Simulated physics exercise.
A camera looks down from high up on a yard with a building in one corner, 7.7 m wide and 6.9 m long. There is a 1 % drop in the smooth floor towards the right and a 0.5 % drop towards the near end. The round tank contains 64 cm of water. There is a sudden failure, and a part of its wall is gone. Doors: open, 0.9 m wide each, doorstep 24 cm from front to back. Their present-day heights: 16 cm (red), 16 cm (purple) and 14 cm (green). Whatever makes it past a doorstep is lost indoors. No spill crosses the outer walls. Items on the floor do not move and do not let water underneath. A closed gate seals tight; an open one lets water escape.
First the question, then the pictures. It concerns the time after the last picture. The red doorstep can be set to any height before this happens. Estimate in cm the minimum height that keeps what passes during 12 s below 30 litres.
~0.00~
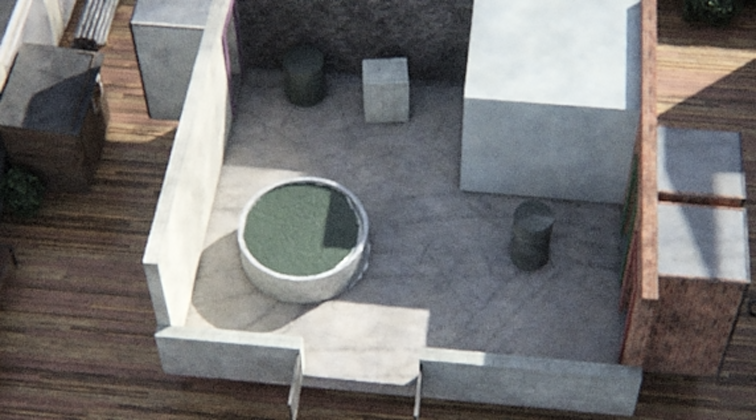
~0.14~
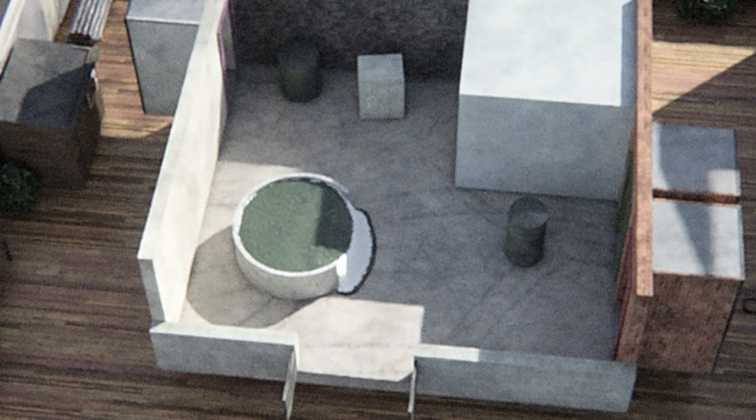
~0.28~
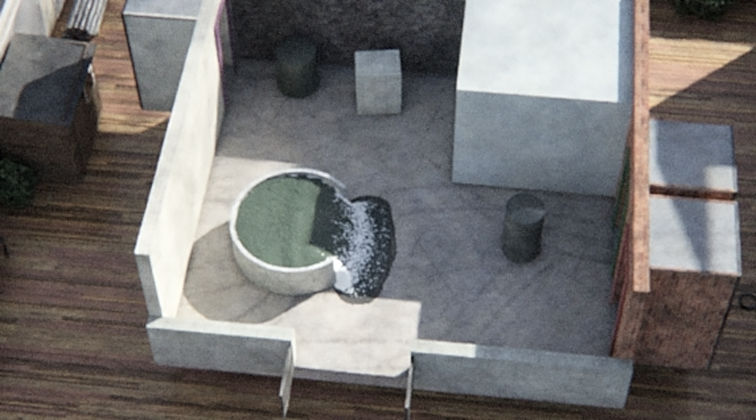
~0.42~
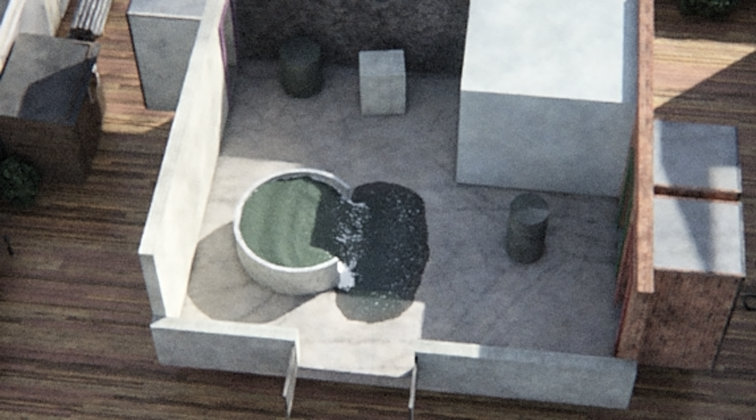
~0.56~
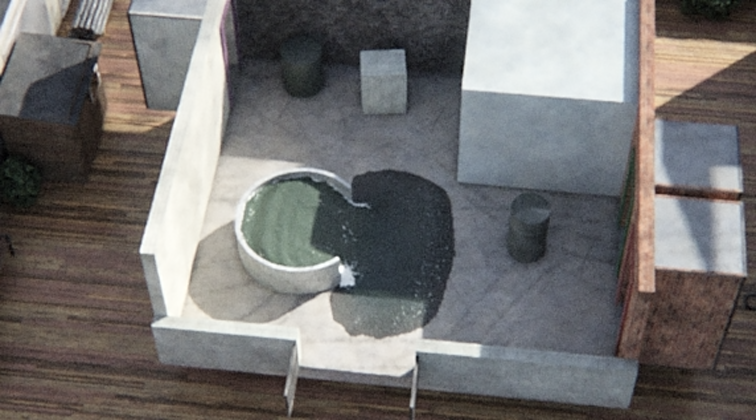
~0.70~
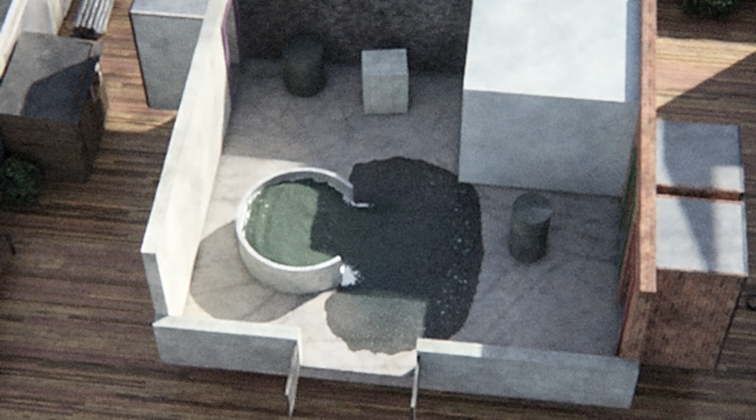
I would say 22 cm.
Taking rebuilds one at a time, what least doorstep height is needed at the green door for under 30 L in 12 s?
For green, a step near 12.5 cm.
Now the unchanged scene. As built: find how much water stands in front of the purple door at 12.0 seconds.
0.0 cm.
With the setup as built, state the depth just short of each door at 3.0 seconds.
In cm: Red 26, purple 0, green 16.
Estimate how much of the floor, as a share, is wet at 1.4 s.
Approximately 40 %.
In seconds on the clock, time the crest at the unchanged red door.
Approximately 3.2 s.
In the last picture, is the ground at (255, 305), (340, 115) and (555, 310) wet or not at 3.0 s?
In that order: Not reached, still dry, wet.
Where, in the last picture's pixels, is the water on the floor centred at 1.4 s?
I'd say around (366, 248).
After 1.4 s water covers 40 % of the floor, deepest (28 cm) near (505, 247); it has not reached the red door.
After 3.0 s water covers 50 % of the floor, deepest (36 cm) near (610, 385); 26 cm at the red door, 34 litres in over its 16 cm doorstep.
After 12.0 s water covers 90 % of the floor, deepest (10 cm) near (600, 384); 10 cm at the red door, 101 litres in over its 16 cm doorstep.
At the red door as built, the water arrived by 1.7 s and peaked near 28 cm at 3.2 s.
Run again over the same 12 s with other heights there, 63 litres in over 18.5 cm, 12 litres over 25 cm. The limit of 30 litres is kept from about 22 cm up.
